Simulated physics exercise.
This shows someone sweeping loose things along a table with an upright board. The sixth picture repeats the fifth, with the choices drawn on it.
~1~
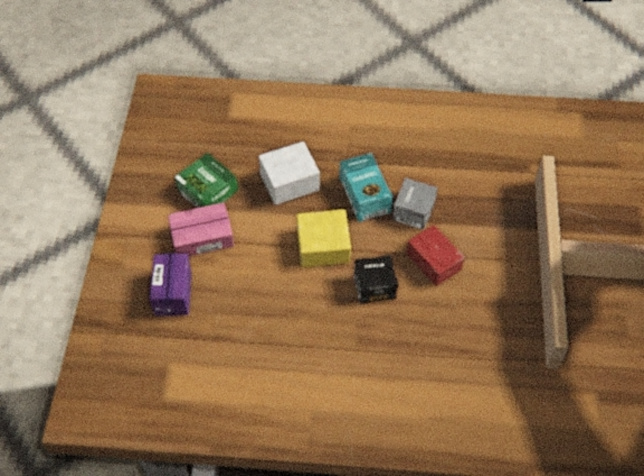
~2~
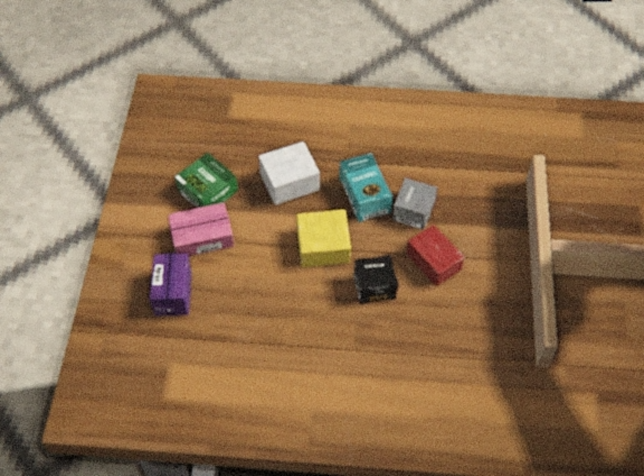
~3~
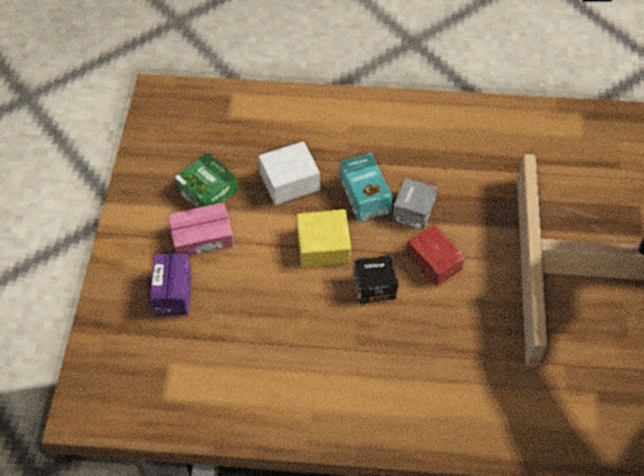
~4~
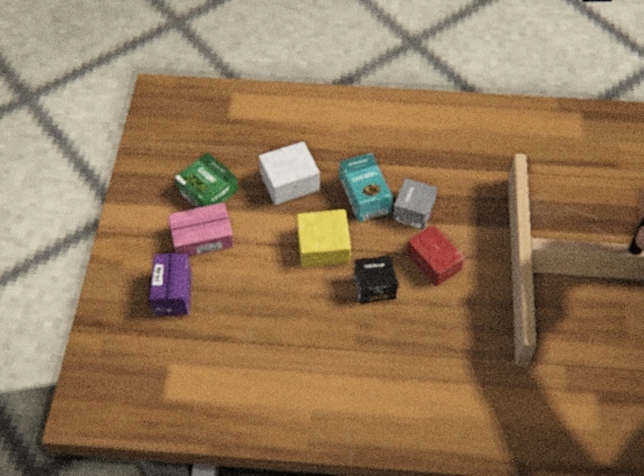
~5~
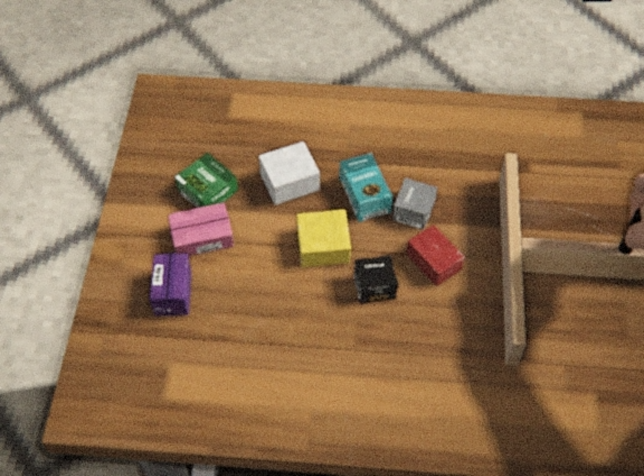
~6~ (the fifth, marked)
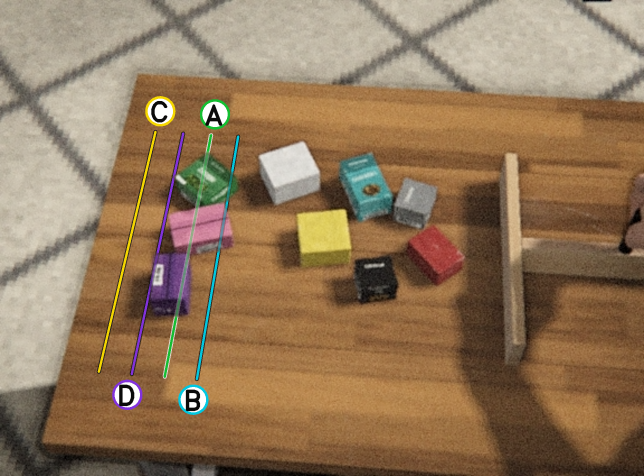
An upright wooden board slid slowly left across the table toward a cluster of small colorful boxes and blocks, which stayed still, while part of a hand came into view behind it at the right.
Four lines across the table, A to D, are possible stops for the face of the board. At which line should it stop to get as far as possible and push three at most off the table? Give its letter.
Line D.
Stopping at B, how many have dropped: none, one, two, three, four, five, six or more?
In all, none.
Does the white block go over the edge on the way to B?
No.
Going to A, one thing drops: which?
The pink box goes over.
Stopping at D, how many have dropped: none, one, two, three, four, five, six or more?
By then, two.
On the marked copy, A at (190, 245); B at (219, 247); C at (130, 241); D at (160, 243).
With D. Early on, board (384, 234); white block (281, 172); turquoise packet (329, 183).
Further on, board (258, 226); pink box (146, 221); green packet (160, 181).
At the end, board (159, 220); pink box over the edge; green packet over the edge; two fallen.
As for the rest, A is within the limit but short; B is within the limit but short; C drops four.
